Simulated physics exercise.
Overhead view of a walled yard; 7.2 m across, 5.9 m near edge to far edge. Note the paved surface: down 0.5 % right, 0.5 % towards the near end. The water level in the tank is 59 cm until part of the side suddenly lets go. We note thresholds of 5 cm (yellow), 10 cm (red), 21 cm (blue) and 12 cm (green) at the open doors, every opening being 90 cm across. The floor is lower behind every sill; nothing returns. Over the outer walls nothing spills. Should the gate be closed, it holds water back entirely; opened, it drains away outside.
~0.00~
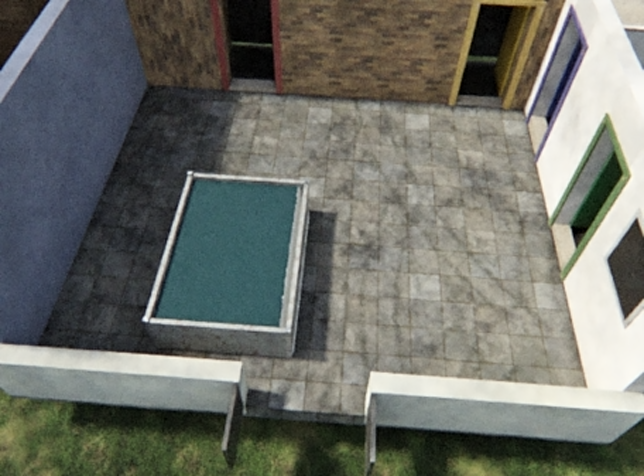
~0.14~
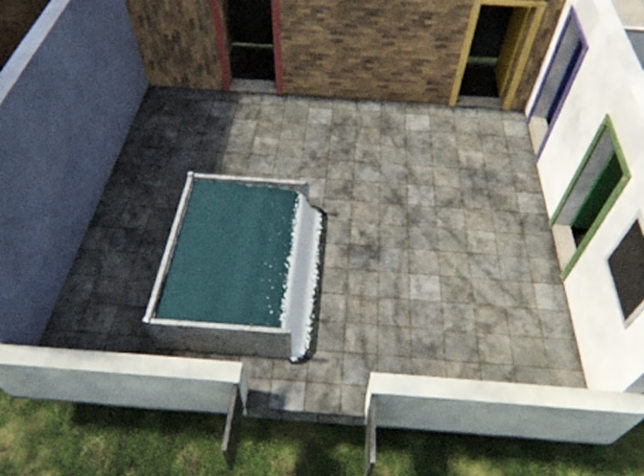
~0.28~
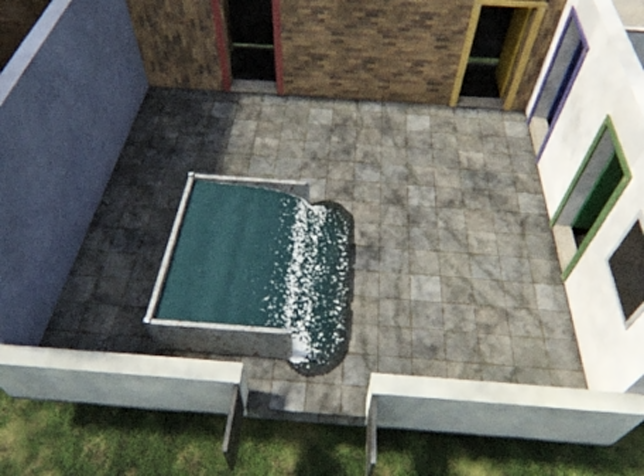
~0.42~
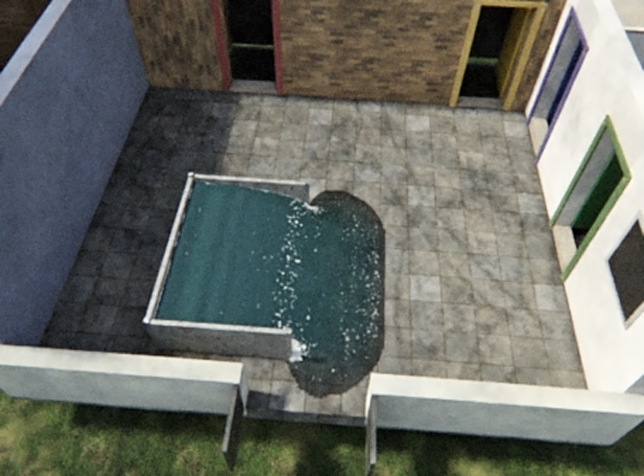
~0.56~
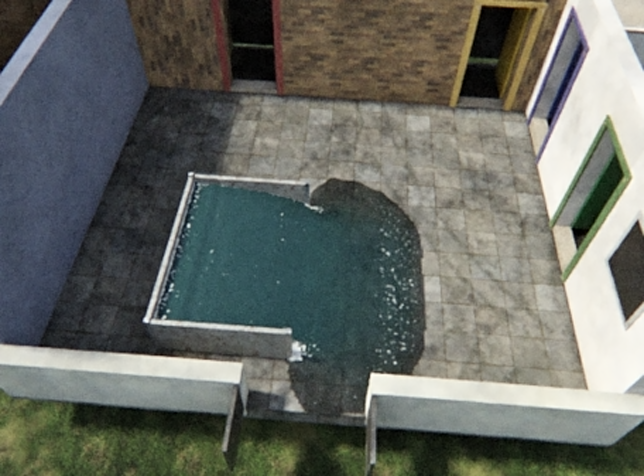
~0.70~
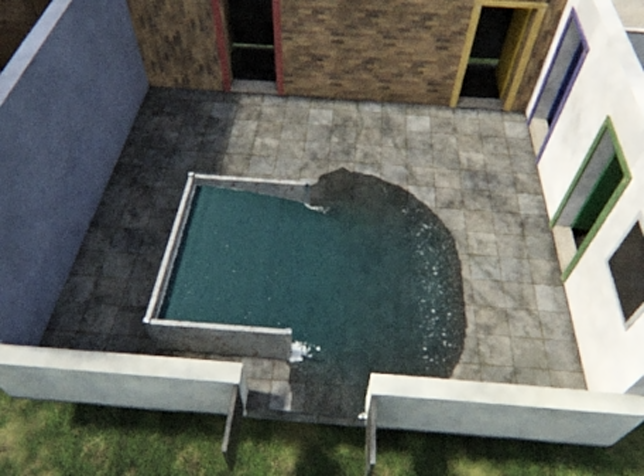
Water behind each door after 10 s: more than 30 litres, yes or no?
Yellow door: Yes; red door: No; blue door: No; green door: Yes.
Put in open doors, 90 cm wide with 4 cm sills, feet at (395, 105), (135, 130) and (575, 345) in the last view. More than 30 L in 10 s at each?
In turn: Below, under, past it.
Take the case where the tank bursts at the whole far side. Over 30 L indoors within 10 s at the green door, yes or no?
So, green door: Within bounds.
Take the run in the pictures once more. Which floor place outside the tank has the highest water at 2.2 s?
You'll find it around (581, 416).
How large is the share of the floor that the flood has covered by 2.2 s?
About 45 per cent.
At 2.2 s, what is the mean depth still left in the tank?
The mean depth is around 16 cm.
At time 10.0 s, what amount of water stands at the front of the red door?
Looks like about 4.0 cm at that spot.
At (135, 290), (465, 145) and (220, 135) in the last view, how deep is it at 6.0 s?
Taking the spots in order: 0 cm, 8 cm, 0 cm.
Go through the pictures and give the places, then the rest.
The first picture shows the tank at (235, 248) is whole and still, 59 cm deep.
In the second picture, water pours out at (297, 270) and has run 1.3 m, to (293, 360); typically 8 cm deep outside, 59 cm at the tank's back.
In the third picture, the front is at (337, 208), 1.5 m from the gap at (298, 271); 1.7 m2 of floor is under water; 59 cm left at the back of the tank.
In the fourth picture, water pours out at (297, 272) and has run 1.7 m, to (360, 204); typically 9 cm deep outside, 56 cm at the tank's back.
In the fifth picture, the front is at a hidden place, 2.1 m from the gap at (298, 272); 5.2 m2 of floor is under water; 50 cm left at the back of the tank.
In the sixth picture, water pours out at (297, 272) and has run 2.4 m, to (456, 350); typically 6 cm deep outside, 50 cm at the tank's back.
After 1.4 s water covers 40 % of the floor and is deepest (22 cm) near (301, 329); yellow door not reached, red door not reached, blue door not reached, green door 18 cm at the sill, 1 L in.
After 2.2 s water covers 45 % of the floor and is deepest (44 cm) near (581, 416); yellow door not reached, red door not reached, blue door not reached, green door 28 cm at the sill, 54 L in.
After 3.5 s water covers 45 % of the floor and is deepest (25 cm) near (450, 392); yellow door 12 cm at the sill, 2 L in, red door not reached, blue door 11 cm at the sill, 0 L in, green door 21 cm at the sill, 133 L in.
After 6.0 s water covers 60 % of the floor and is deepest (16 cm) near (519, 121); yellow door 15 cm at the sill, 116 L in, red door not reached, blue door 12 cm at the sill, 0 L in, green door 9 cm at the sill, 157 L in.
After 10.0 s water covers 85 % of the floor and is deepest (8 cm) near (138, 114); yellow door 6 cm at the sill, 189 L in, red door 4 cm at the sill, 0 L in, blue door 7 cm at the sill, 0 L in, green door 8 cm at the sill, 157 L in.
